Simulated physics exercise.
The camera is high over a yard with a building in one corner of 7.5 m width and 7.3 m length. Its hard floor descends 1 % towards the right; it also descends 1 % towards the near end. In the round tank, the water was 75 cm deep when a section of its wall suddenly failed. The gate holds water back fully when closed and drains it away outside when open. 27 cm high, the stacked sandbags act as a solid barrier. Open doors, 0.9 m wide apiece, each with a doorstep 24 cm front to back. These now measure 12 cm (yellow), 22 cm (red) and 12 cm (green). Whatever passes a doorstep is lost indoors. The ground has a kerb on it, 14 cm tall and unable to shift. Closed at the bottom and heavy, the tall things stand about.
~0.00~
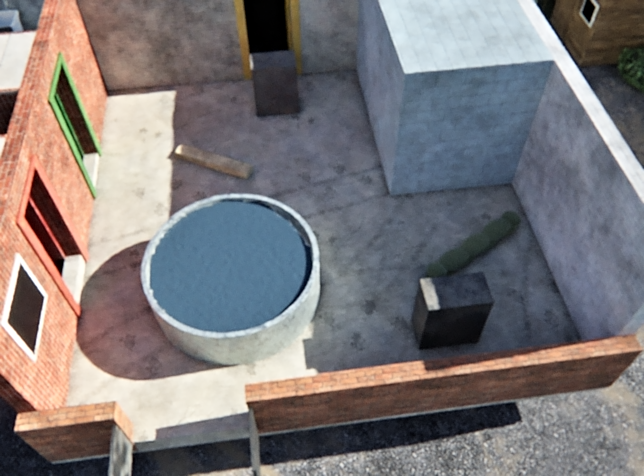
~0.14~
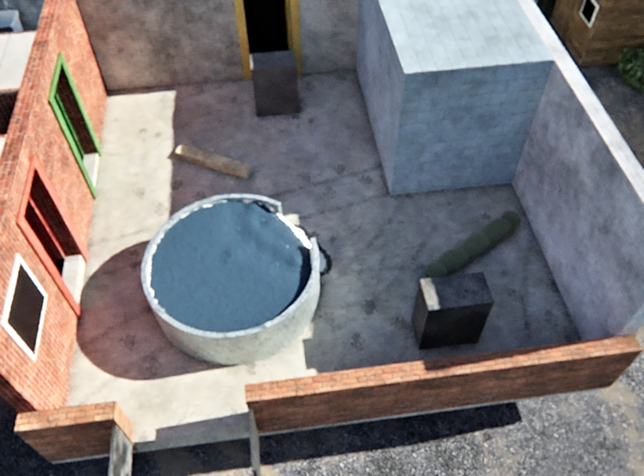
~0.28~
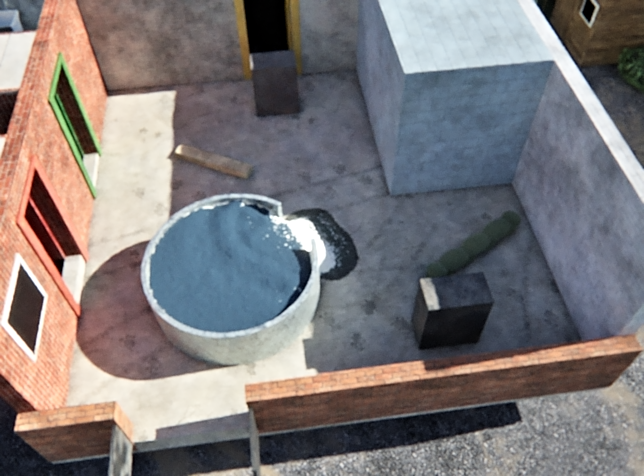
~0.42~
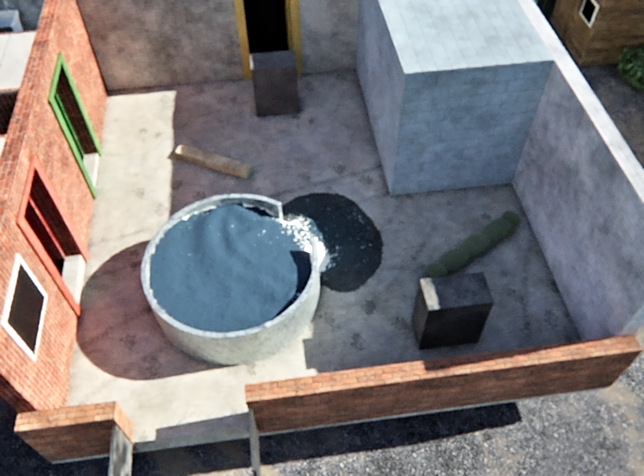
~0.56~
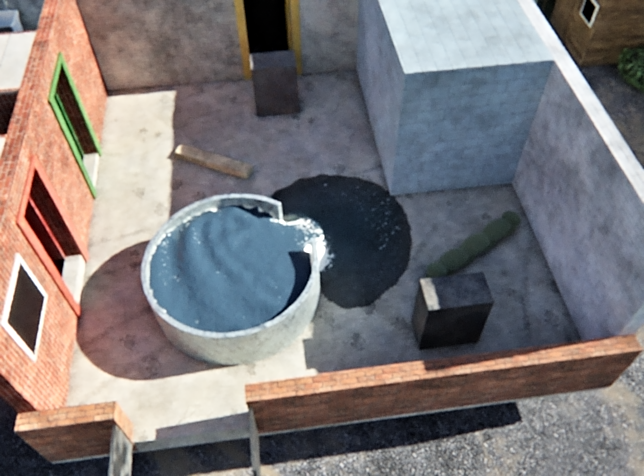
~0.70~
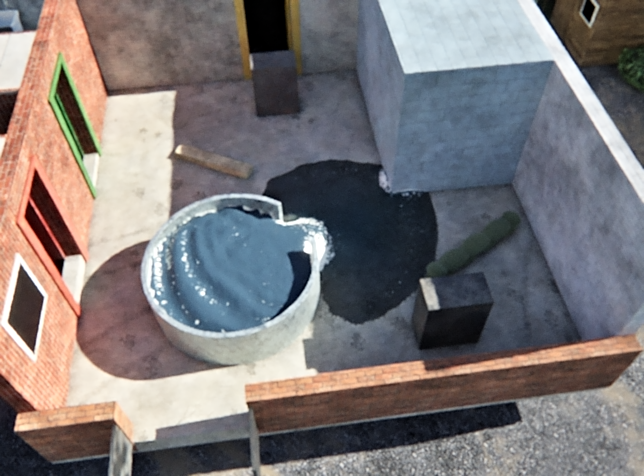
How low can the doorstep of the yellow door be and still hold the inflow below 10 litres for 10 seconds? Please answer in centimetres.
No lower than about 10.5 cm.
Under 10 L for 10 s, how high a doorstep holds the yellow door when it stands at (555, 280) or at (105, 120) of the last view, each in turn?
In turn: Roughly 7.0 cm, roughly 9.0 cm.
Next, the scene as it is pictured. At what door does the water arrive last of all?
It is the red one.
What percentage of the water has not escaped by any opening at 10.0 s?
Something near 98 out of a hundred parts.
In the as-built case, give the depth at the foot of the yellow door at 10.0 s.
About 7.5 centimetres.
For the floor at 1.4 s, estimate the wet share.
About 25 per cent.
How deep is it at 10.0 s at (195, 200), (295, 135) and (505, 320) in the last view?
Taking the spots in order: About 2, 8 and 7 centimetres.
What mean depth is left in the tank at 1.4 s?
Average depth: Approx. 56 cm.
After 1.4 s water covers 25 % of the floor, deepest (40 cm) near (306, 246); it has not reached the yellow door.
After 3.0 s water covers 40 % of the floor, deepest (43 cm) near (520, 215); 12 cm at the yellow door, 0 litres in over its 12 cm doorstep.
After 10.0 s water covers 95 % of the floor, deepest (15 cm) near (476, 237); 7 cm at the yellow door, 4 litres in over its 12 cm doorstep.
At the yellow door as built, the water arrived by 2.4 s and peaked near 13 cm at 3.8 s.
Run again over the same 10 s with other heights there, 29 litres in over 8.5 cm, 5 litres over 11.5 cm. The limit of 10 litres is kept from about 10.5 cm up.
